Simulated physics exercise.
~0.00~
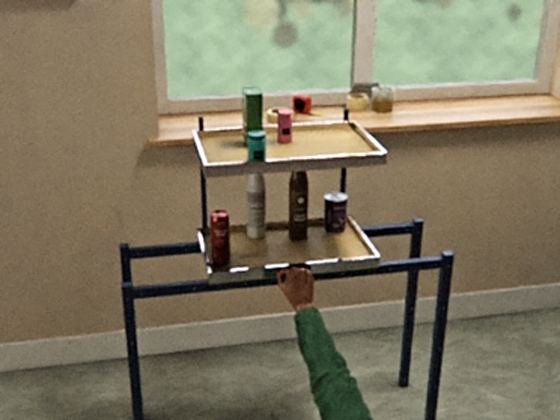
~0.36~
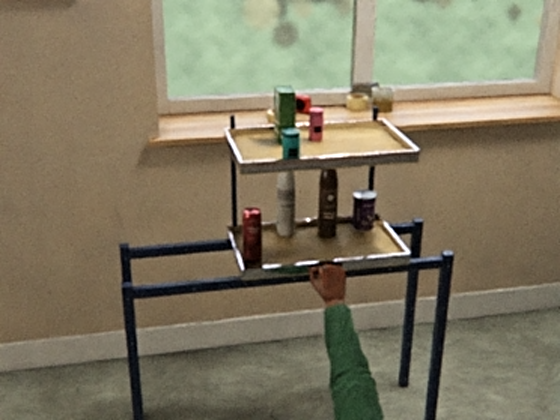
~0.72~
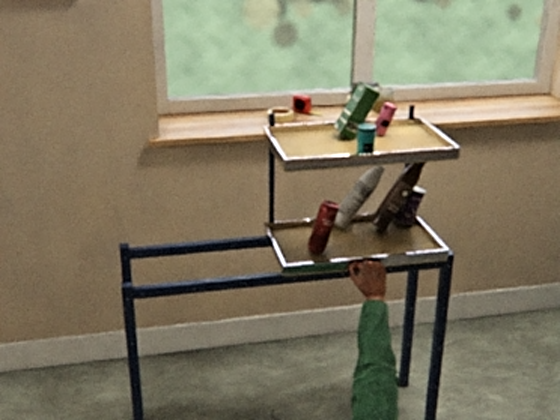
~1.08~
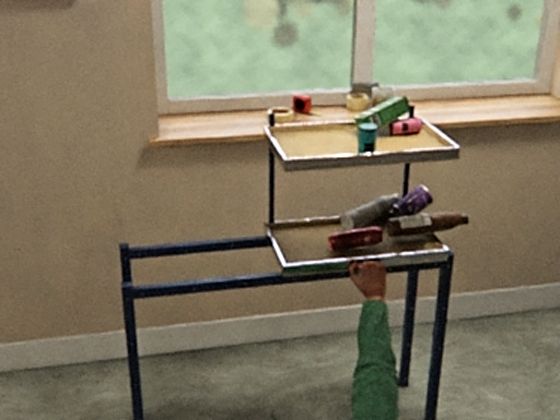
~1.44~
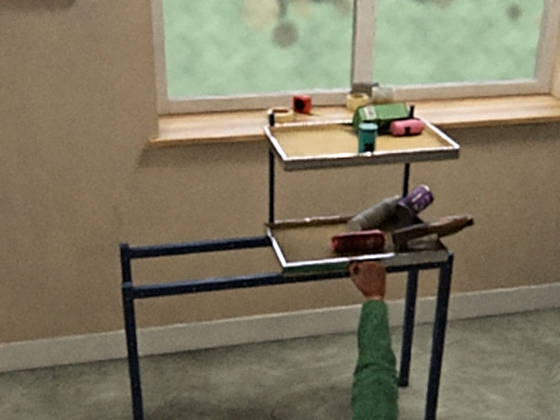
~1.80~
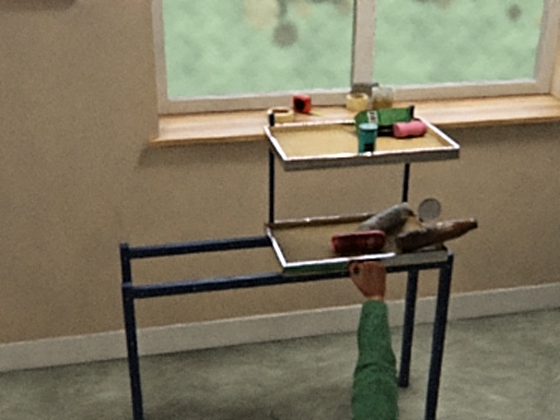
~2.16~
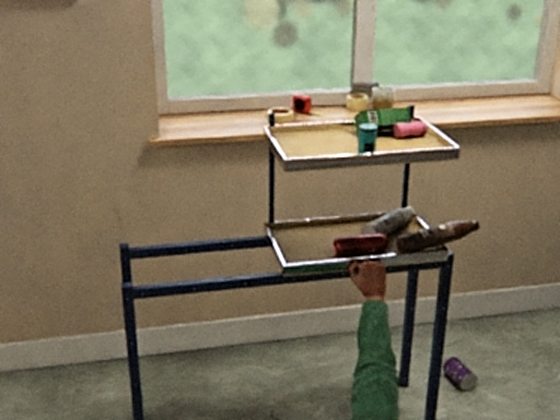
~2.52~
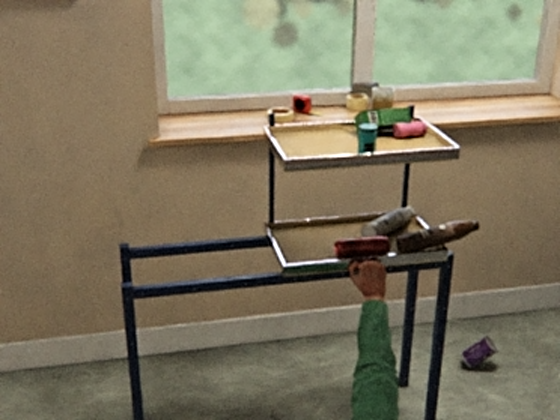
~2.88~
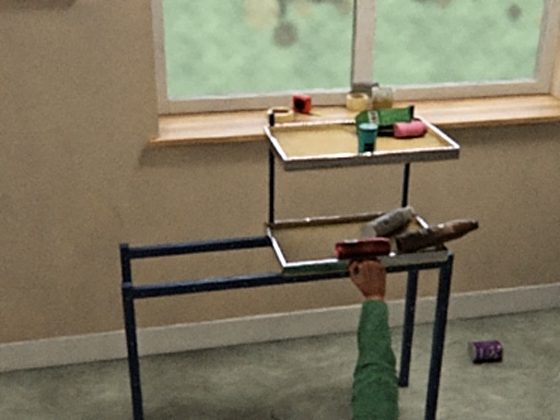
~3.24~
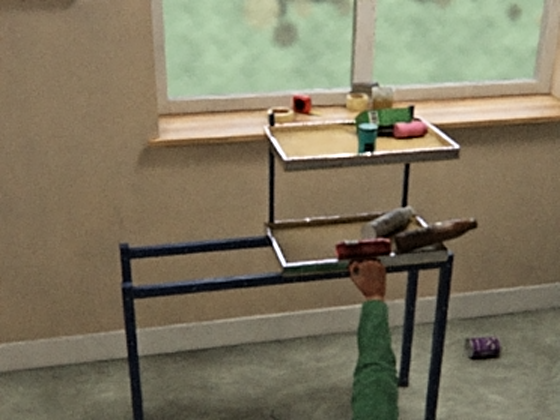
A hand slid a two-level tray of cans and bottles to the right along a blue frame until it stopped abruptly, toppling nearly everything except a small turquoise container, and a purple tin tumbled off and ended up lying on the floor.
